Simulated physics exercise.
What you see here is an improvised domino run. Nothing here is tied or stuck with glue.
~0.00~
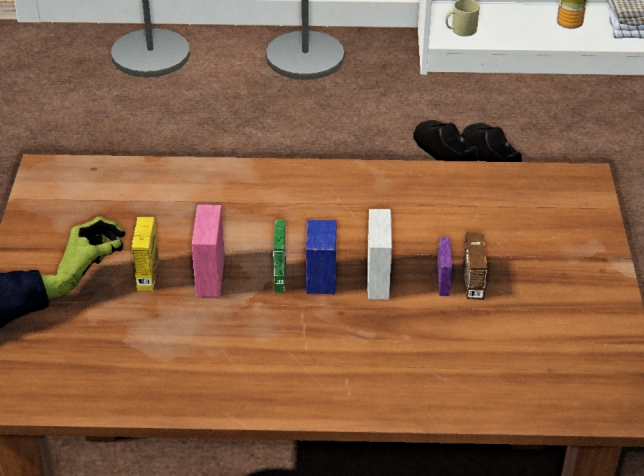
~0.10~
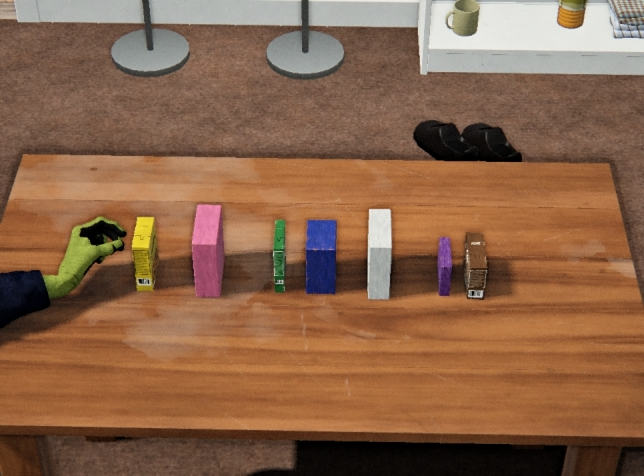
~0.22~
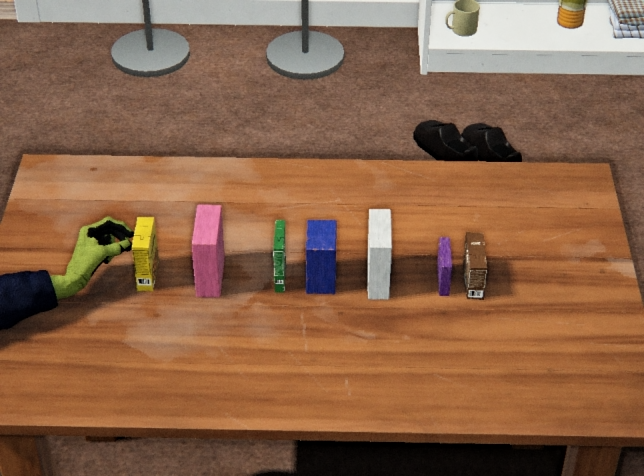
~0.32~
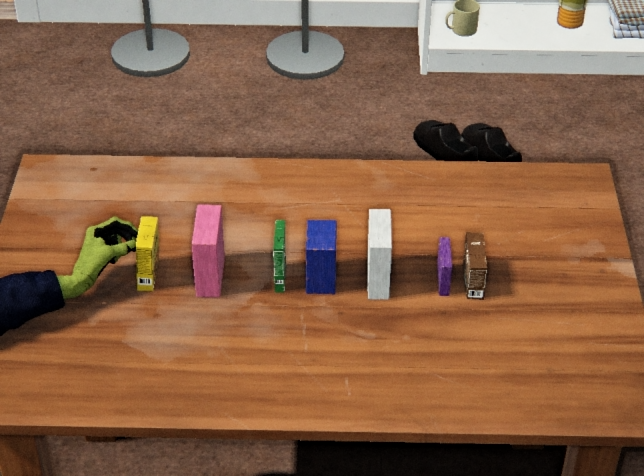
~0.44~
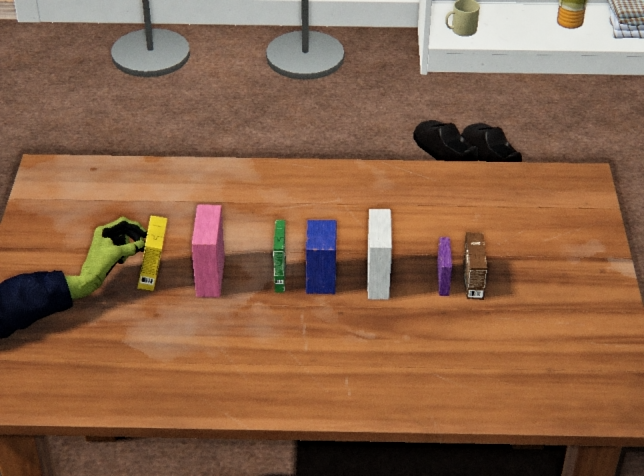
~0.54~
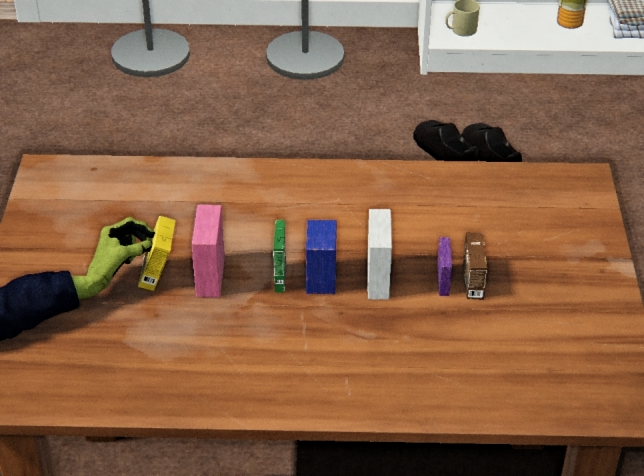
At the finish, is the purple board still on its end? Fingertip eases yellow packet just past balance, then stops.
Yes.
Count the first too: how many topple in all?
Total: 1.
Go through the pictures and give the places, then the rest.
Purple board (444, 267); white block (379, 255), in the first picture.
Pink board (209, 251); green packet (280, 257), in the second picture.
White block (379, 255); blue board (321, 257), in the third picture.
Yellow packet 4° over; pink board (209, 251); green packet (280, 257), in the fourth picture.
Yellow packet 13° over; white block (379, 255); blue board (321, 257), in the fifth picture.
Yellow packet 21° over; purple board (444, 267); pink board (209, 251), in the sixth picture.
After 0.74 s, yellow packet 49° over.
After 0.94 s, yellow packet 90° over.
At rest (1.6 s), all 5 in place. Seen from the same camera at the end, purple board near (444, 267).
